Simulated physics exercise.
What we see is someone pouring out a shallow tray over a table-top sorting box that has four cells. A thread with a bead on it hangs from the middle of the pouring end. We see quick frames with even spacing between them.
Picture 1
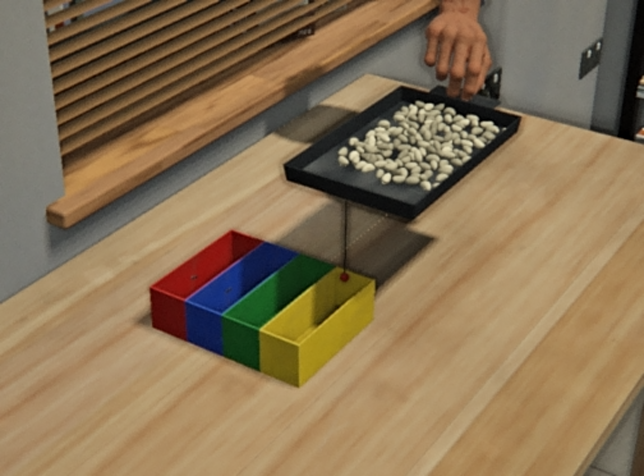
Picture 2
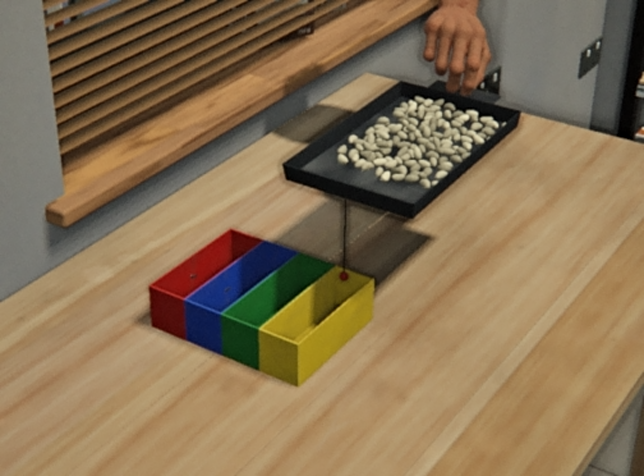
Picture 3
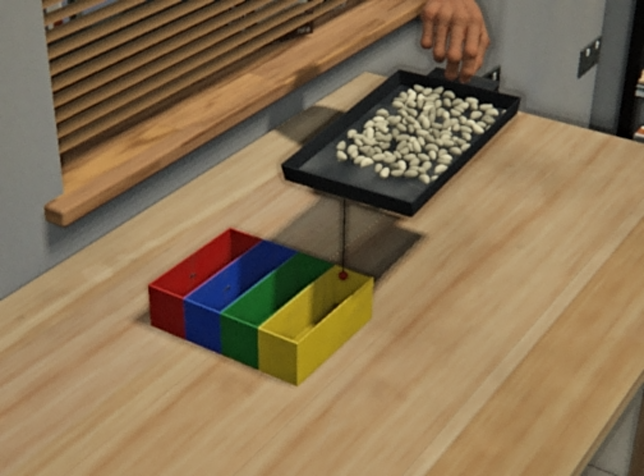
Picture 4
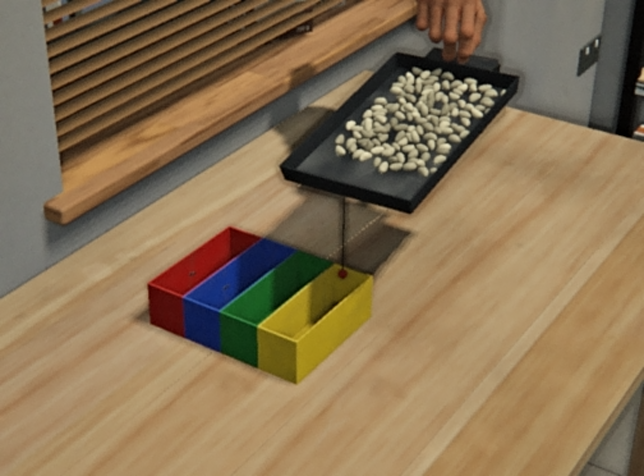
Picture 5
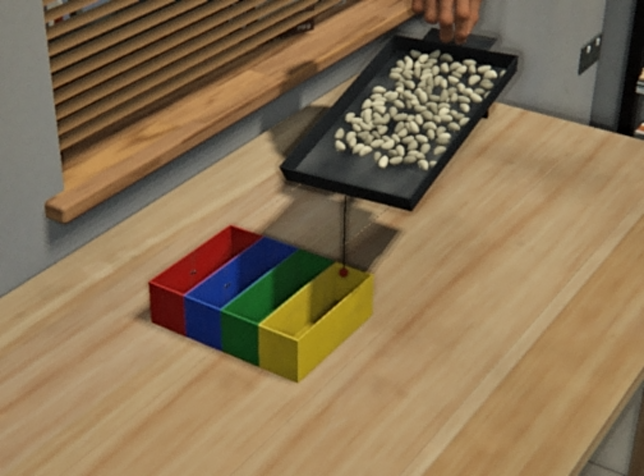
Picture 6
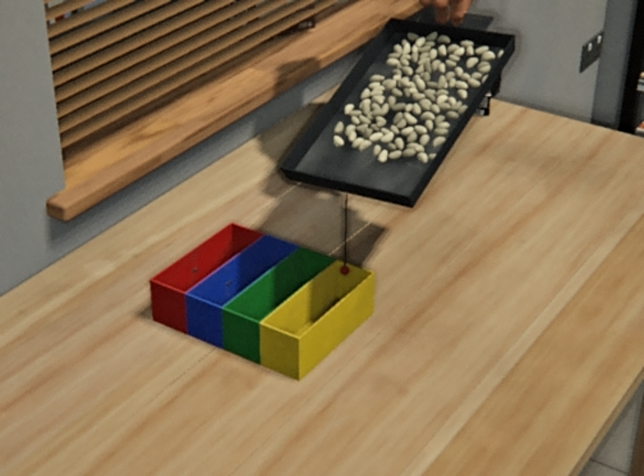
A hand raises the far end of a black tray of white beans, tilting it steadily.
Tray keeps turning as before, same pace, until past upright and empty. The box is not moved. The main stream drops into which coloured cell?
It drops into the green cell.
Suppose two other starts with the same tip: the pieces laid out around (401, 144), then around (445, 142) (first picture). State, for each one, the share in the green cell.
Close to 50 and close to 50 per cent.
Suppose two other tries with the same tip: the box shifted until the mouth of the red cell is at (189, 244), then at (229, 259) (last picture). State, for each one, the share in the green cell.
You'd get near 30 per cent and afterwards near 40 per cent.
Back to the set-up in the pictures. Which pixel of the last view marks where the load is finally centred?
Near (279, 331), more or less.
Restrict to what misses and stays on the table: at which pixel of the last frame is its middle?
Check roughly (337, 379) and you'll find the middle.
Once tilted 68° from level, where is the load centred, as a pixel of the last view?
Around (327, 156).
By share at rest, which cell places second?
The one in second place is the yellow one.
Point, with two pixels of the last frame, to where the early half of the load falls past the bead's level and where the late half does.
It goes through near (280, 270) first, then near (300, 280).
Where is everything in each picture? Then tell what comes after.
In the first picture, corners of the pouring end (287, 164) and (414, 203), level; middle of the load (419, 140), white beans; bead on its thread (345, 277); red cell (169, 310); blue cell (204, 324); green cell (241, 339); yellow cell (280, 355).
In the second picture, corners of the pouring end (286, 163) and (413, 202), level; middle of the load (419, 136).
In the third picture, corners of the pouring end (284, 164) and (411, 201), tipped barely, lowest at the left corner; middle of the load (418, 128).
In the fourth picture, corners of the pouring end (283, 165) and (409, 199), tipped a little, lowest at the left corner; middle of the load (416, 116).
In the fifth picture, corners of the pouring end (283, 166) and (409, 197), tipped clearly, lowest at the left corner; middle of the load (415, 104).
In the sixth picture, corners of the pouring end (283, 166) and (408, 194), tipped clearly, lowest at the left corner; middle of the load (414, 91); red cell (169, 303); blue cell (205, 317); green cell (242, 332); yellow cell (280, 348).
Just after the last frame, tray tipped steeply; almost all on the tray; just a few falling or outside the box.
A moment on, tray tipped past a quarter turn; roughly half on the tray; roughly a quarter in the green cell; about a tenth in the yellow cell; about a tenth in the blue cell; about a tenth falling or outside the box.
Further on, tray tipped past a quarter turn; roughly half in the green cell; roughly a quarter in the yellow cell; about a tenth in the blue cell; about a tenth falling or outside the box.
When it is over, tray tipped past a quarter turn; roughly half in the green cell; roughly a quarter in the yellow cell; about a tenth in the blue cell; not one in the red cell; about a tenth outside the box.
